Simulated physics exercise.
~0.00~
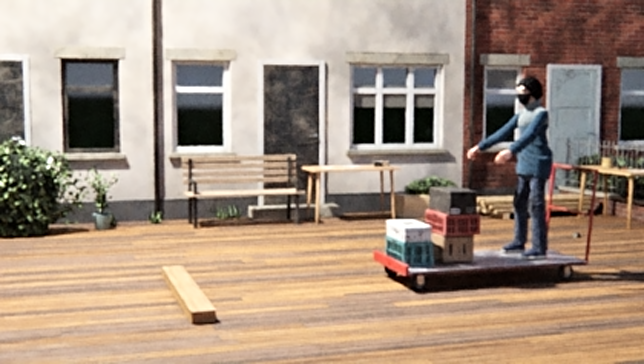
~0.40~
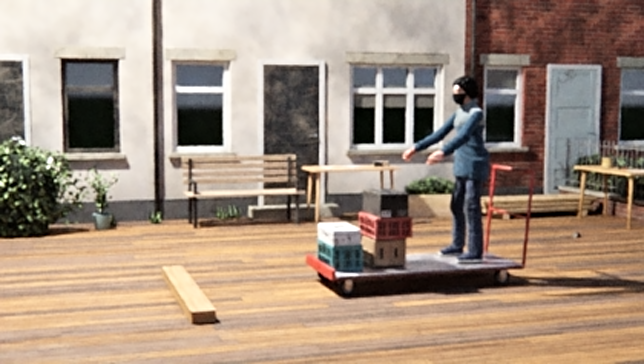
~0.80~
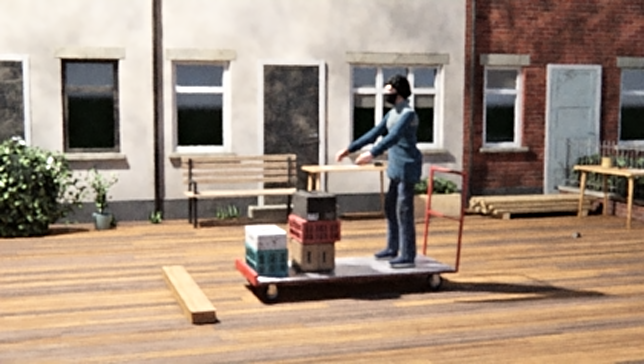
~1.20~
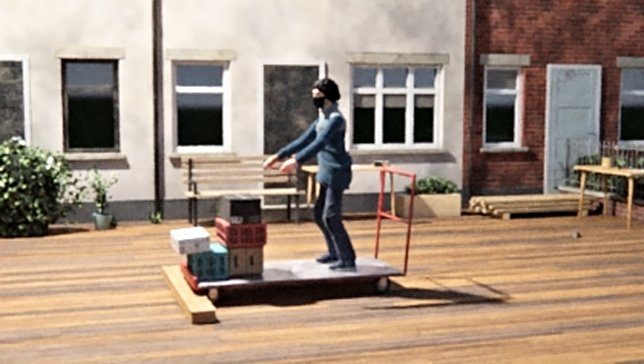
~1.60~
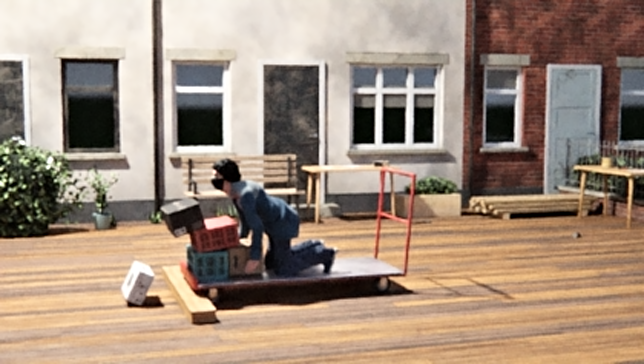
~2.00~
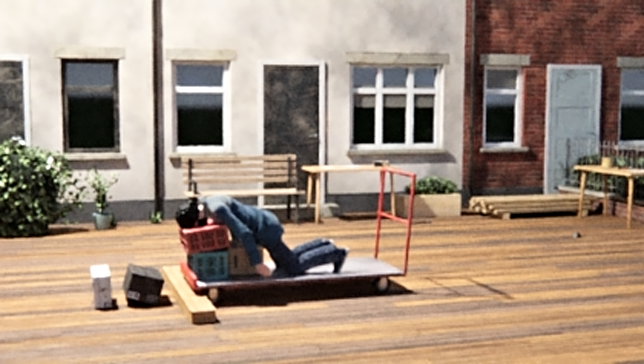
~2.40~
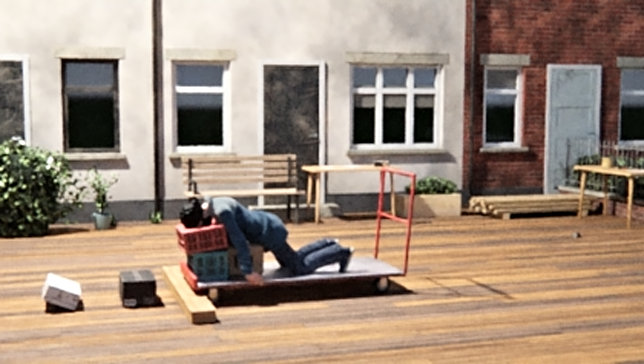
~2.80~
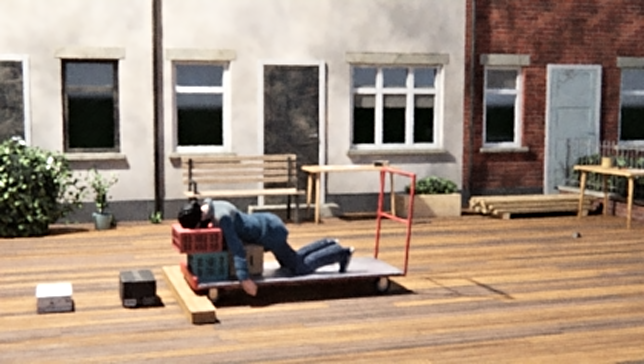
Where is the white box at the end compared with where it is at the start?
At the start it rides on top of the teal crate at the front of the cart, on the right side of the view. At the end it lies upside down on the deck at the far left, beyond the sill and the black box.
A flat cart with a red handle rolls left across a wooden deck, seen from the side before pale and brick house fronts, carrying stacked boxes and a standing person in blue with arms held forward. It strikes a low wooden sill and stops. The white box slides off the front and tumbles onto the deck, and the black box tips over after it. The person drops to their knees and pitches onto the load as the red crate shifts forward. At the end both fallen boxes lie left of the sill, while the person slumps over the crates still aboard.
